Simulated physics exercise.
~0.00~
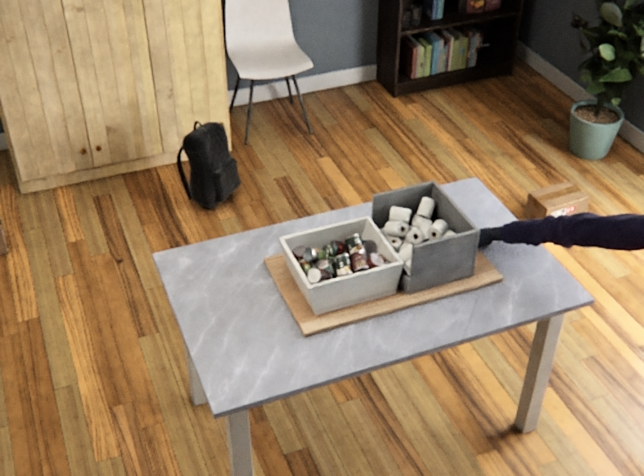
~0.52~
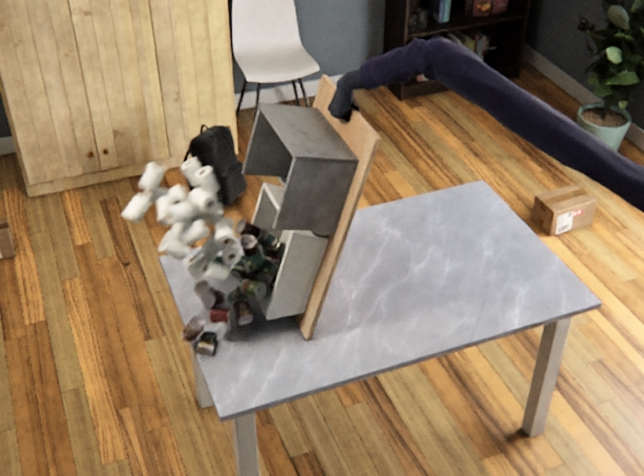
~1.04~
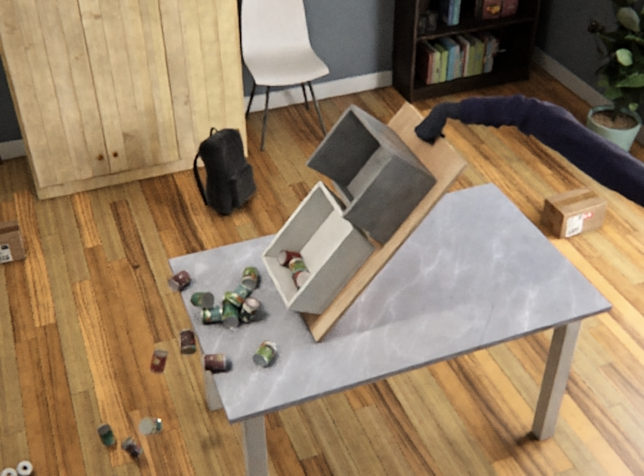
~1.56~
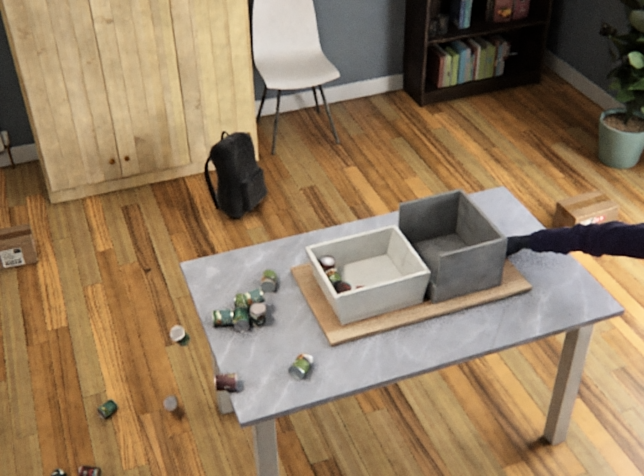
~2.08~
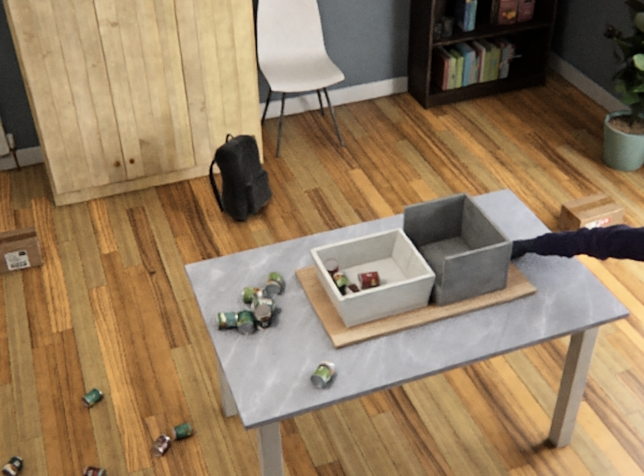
At the start, a white crate of small tins and a grey crate of white paper rolls sit side by side on a wooden board on a table, with a dark-sleeved arm reaching in from the right. The arm raises the board's right end until it leans steeply left, and rolls and tins tumble out together. As the board comes back down, tins lie scattered on the tabletop and drop to the floor. Finally the board rests flat again, the grey crate empty, a few tins left in the white one, and others strewn across table and floor.
